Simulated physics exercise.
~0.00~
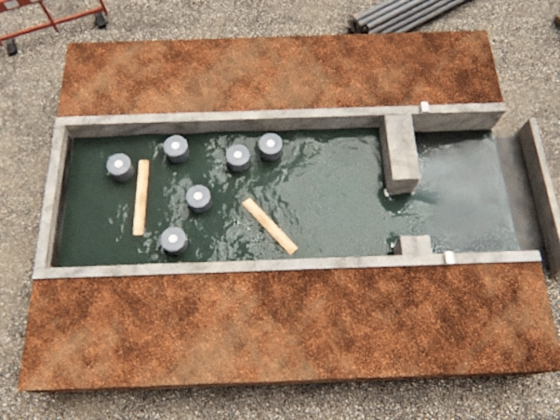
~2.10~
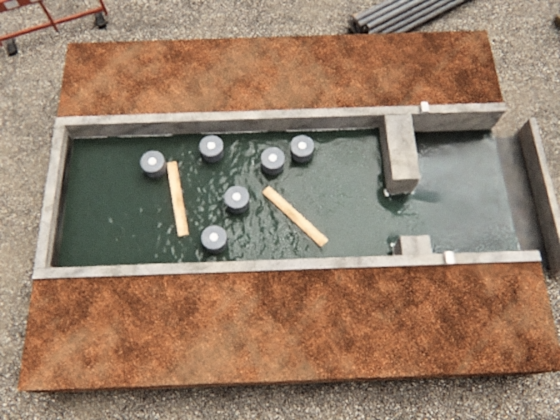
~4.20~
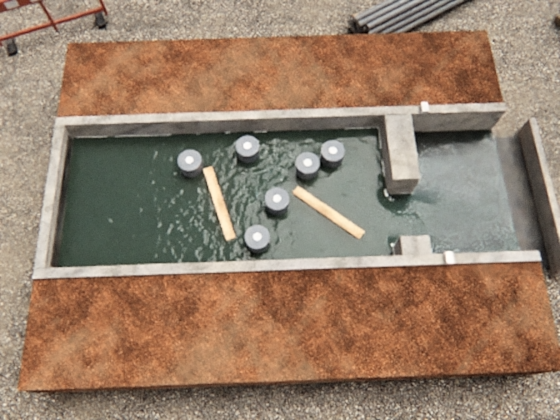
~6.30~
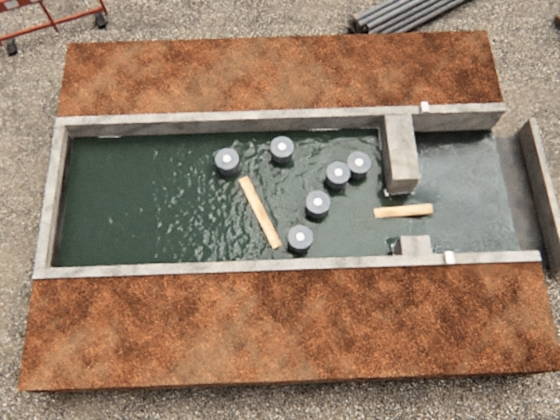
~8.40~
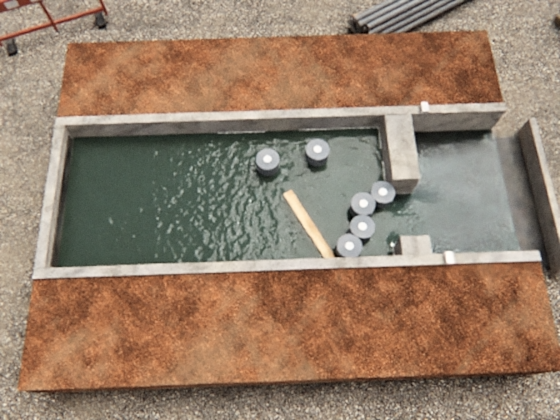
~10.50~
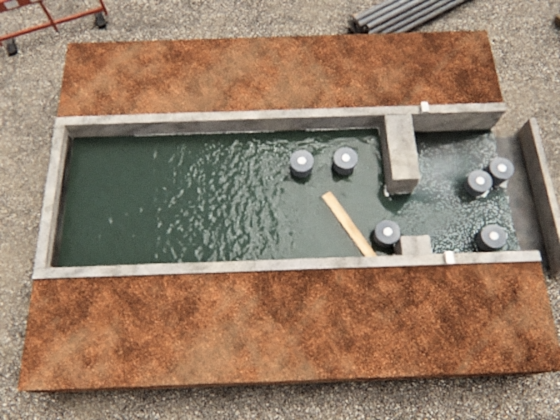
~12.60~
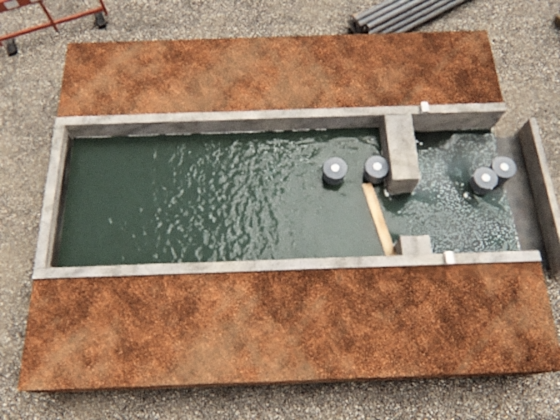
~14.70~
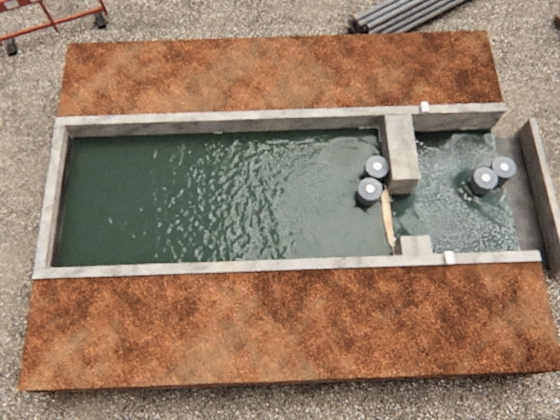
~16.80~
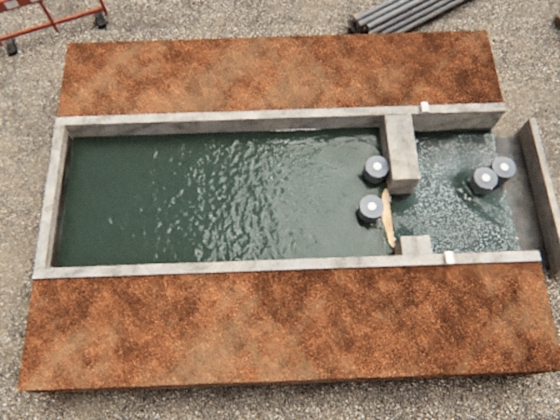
A concrete channel of dark green water, set between two strips of rusty brown ground on gravel, is seen from high above. Six grey tubs with pale tops and two light wooden planks float in its left and middle parts. They all drift right toward a gap between two concrete blocks. One plank slips through first, then several tubs follow into the right-hand section, where some disappear from view. The other plank swings upright and lodges across the gap. At the end two tubs rest against it and the upper block, while two others sit together by the right wall.
